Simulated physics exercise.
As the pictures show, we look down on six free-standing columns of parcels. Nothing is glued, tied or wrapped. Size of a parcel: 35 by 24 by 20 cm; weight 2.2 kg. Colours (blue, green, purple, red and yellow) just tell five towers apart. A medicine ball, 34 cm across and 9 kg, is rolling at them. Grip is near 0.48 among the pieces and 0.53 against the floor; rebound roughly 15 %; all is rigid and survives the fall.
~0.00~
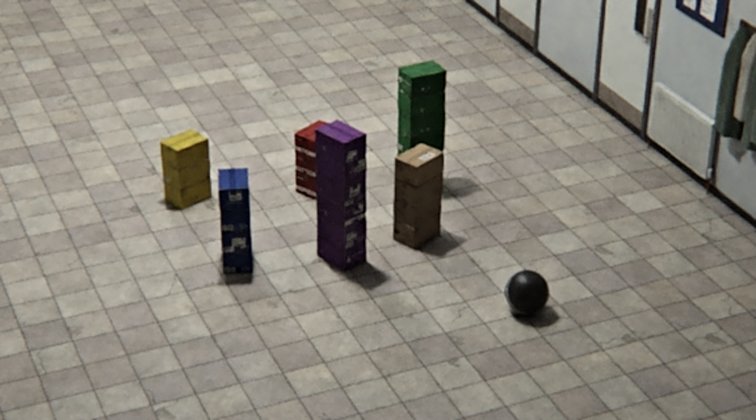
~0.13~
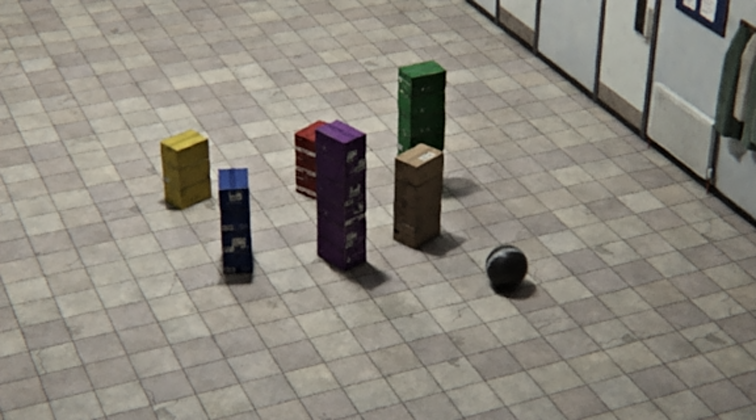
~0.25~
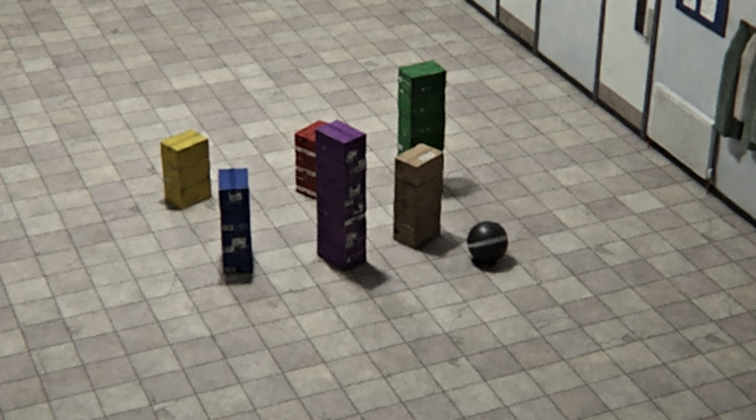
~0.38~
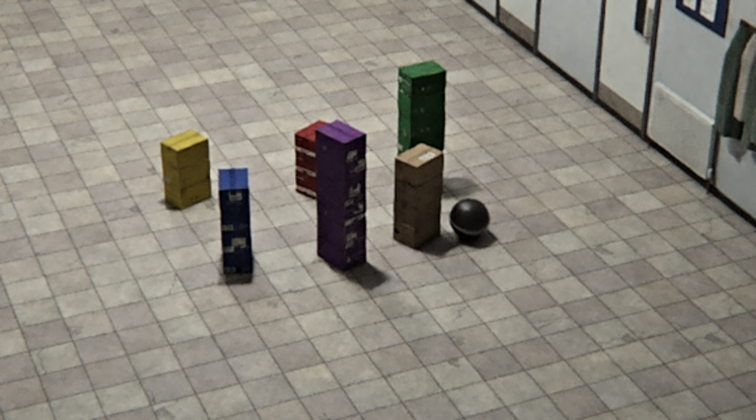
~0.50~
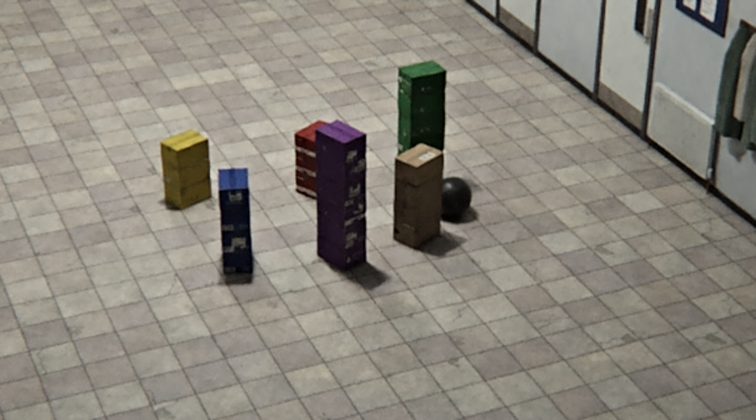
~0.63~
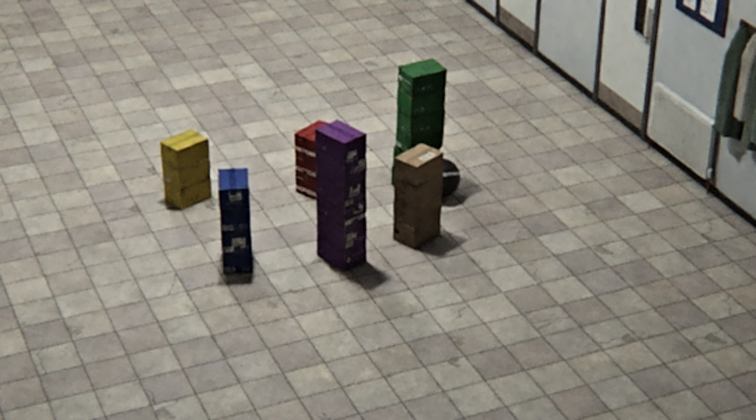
The clip opens on six standing columns of parcels on a tiled floor, with a dark ball at the lower right. The ball rolls up and to the left, passing behind the brown column, then meets the base of the green column, which leans very slightly while the others stay still.
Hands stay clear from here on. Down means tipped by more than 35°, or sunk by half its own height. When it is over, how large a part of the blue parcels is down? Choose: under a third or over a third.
The part is under a third.
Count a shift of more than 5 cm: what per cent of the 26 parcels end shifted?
25 per cent.
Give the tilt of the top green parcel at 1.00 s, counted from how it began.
Some 20°.
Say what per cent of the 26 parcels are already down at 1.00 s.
At that moment 0 per cent.
Around 1.00 s, ball still moving; none of the 4 blue parcels down (0 of 26 in all colours); top blue parcel unmoved; top green parcel tipped 20°.
Around 1.42 s, ball still moving; none of the 4 blue parcels down (4 of 26 in all colours); top blue parcel unmoved; top green parcel on its side.
Finally (2.0 s), ball rolling away; none of the 4 blue parcels down (4 of 26 in all colours); top blue parcel unmoved; top green parcel on its side. That is 0 per cent. Seen by the last camera, middles, top blue parcel near (234, 189), top green parcel near (507, 196).
